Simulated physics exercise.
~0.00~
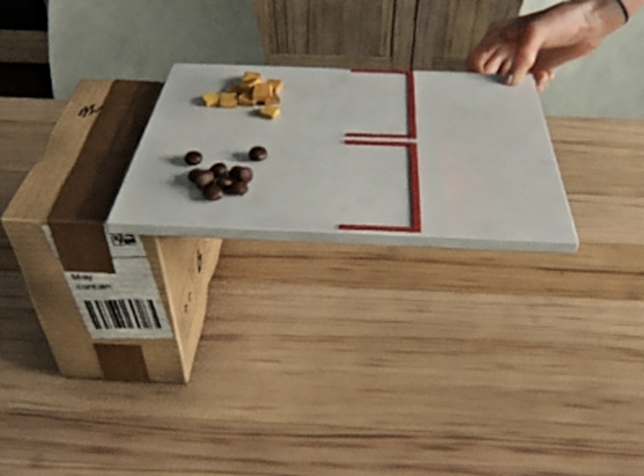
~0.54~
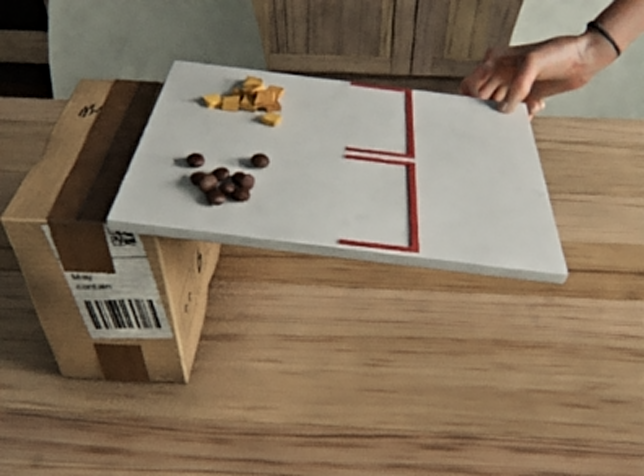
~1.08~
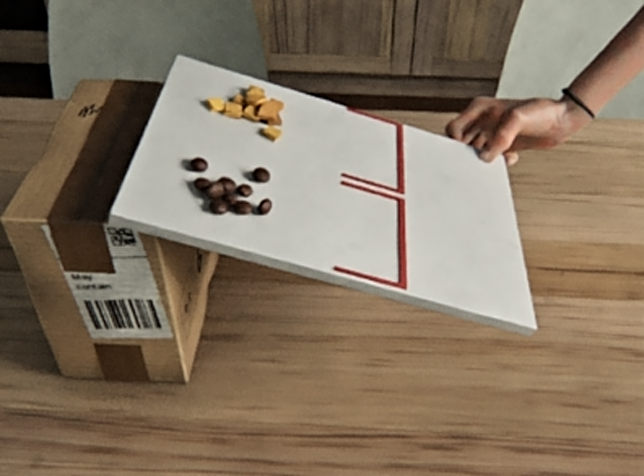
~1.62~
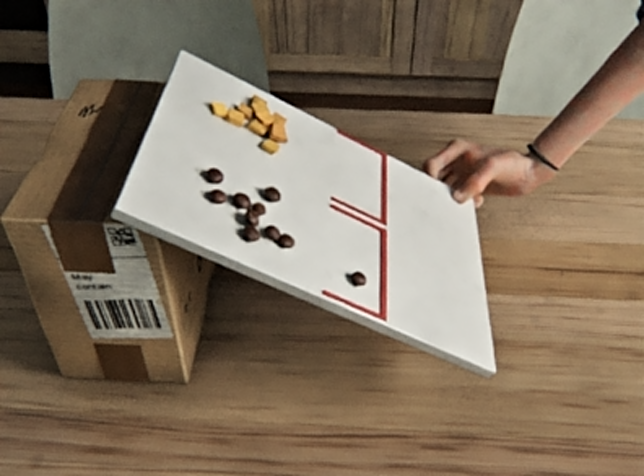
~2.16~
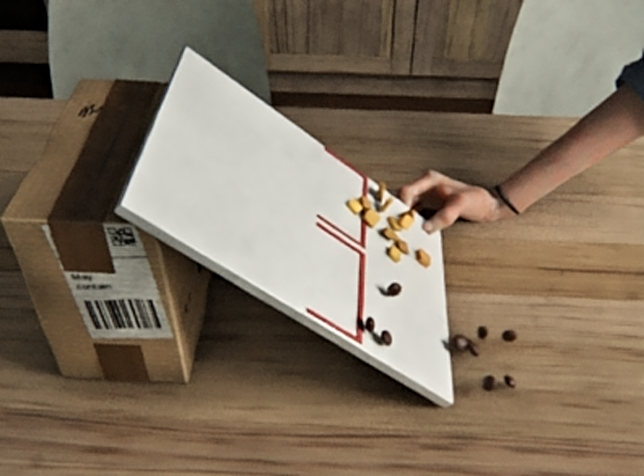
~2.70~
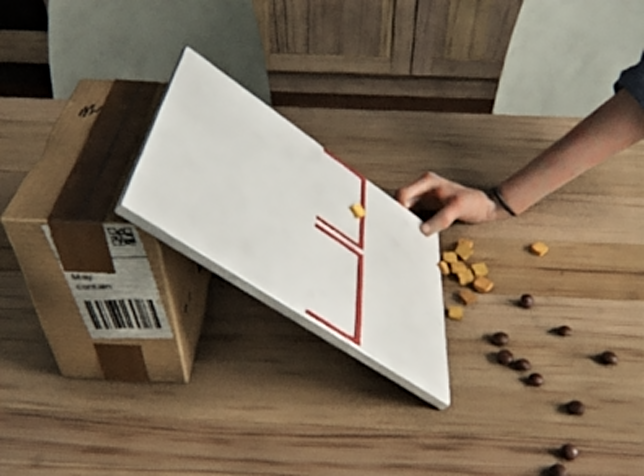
In the video, a hand lowers the right end of a white board propped on a cardboard box, steepening its slope. Dark round pieces slide first, then yellow chunks, passing the red bars and scattering onto the wooden table, with one yellow piece left at its bar.
